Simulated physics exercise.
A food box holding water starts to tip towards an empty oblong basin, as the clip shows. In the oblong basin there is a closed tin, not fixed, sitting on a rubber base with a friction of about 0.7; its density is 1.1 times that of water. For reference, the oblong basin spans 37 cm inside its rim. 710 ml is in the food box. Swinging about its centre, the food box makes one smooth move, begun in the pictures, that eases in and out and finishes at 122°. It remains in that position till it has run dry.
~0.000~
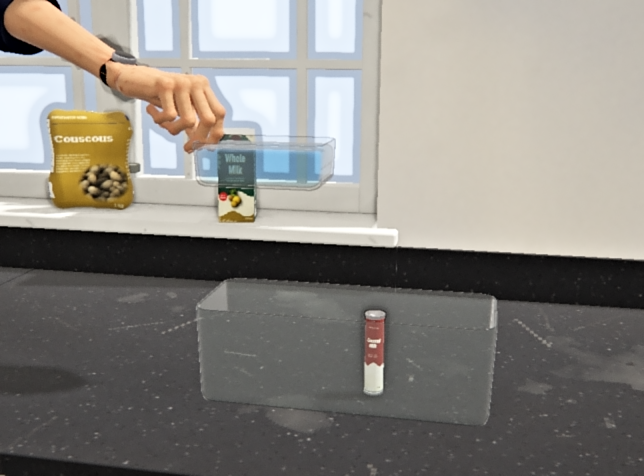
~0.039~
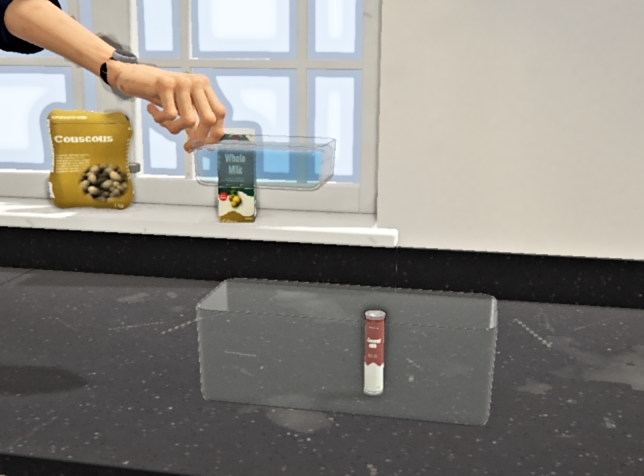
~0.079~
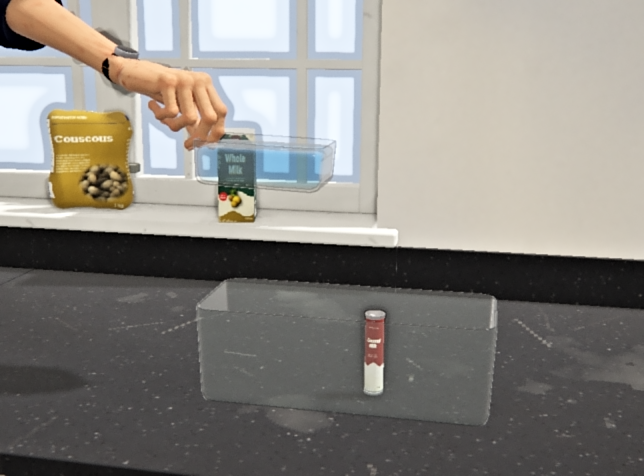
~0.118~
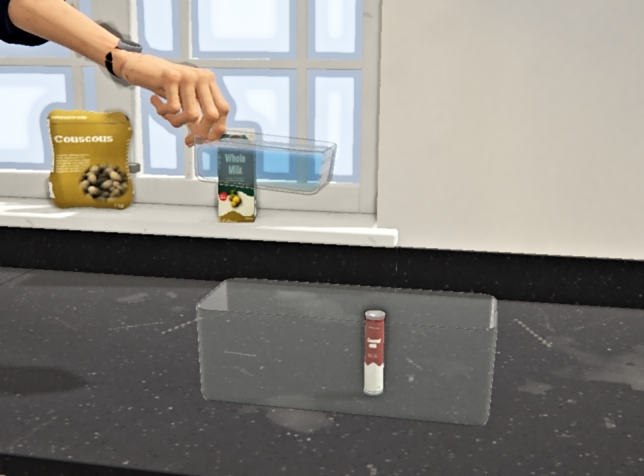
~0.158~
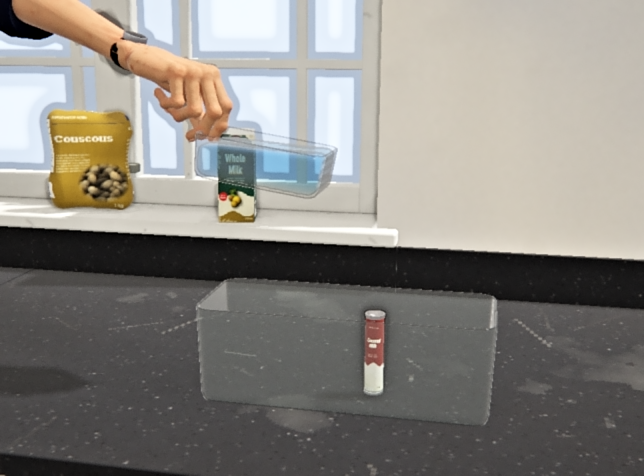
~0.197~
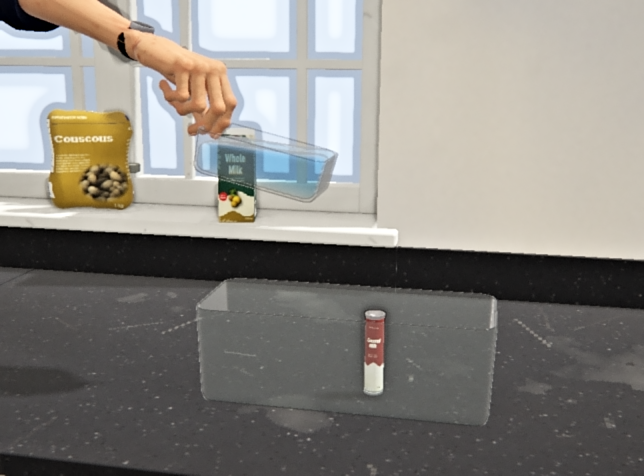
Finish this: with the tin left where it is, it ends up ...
It ends up standing.
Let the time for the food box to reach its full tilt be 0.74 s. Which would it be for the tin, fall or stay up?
With that tilt, the tin stays on its base.
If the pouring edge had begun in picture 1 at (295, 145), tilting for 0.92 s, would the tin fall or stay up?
After that, the tin overturns.
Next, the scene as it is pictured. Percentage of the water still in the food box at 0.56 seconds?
I'd estimate some 12 % remains.
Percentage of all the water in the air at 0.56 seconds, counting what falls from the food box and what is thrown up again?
Around 62 in a hundred.
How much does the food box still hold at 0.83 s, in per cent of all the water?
Roughly 0 percent remains.
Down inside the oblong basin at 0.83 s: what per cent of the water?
Roughly 84 percent of it.
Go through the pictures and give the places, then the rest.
It leans 0°; its right rim is at (329, 144); the water meets the walls at (209, 146) and (328, 149); the oblong basin's rim runs from (212, 294) to (495, 314); the tin's top is at (375, 317), in the first frame.
It leans 1°; its right rim is at (329, 144); the water meets the walls at (209, 145) and (328, 149), in the second frame.
It leans 2°; its right rim is at (330, 146); the water meets the walls at (210, 144) and (328, 150), in the third frame.
It leans 5°; its right rim is at (330, 149); the water meets the walls at (210, 143) and (329, 151), in the fourth frame.
It leans 9°; its right rim is at (331, 154); the water meets the walls at (211, 142) and (330, 153), in the fifth frame.
It leans 13°; its right rim is at (331, 159); the water meets the walls at (211, 141) and (332, 154), in the sixth frame.
After 0.56 s the tilt is 82° and 12 per cent is still to pour; the tin stands where it began.
After 0.83 s the tilt is 119° and 0 per cent is still to pour; the tin stands where it began.
After 1.11 s the tilt is 122° and 0 per cent is still to pour; the tin stands where it began.
After 1.42 s the tilt is 122° and 0 per cent is still to pour; the tin stands where it began.
In the end the tin stands where it began.
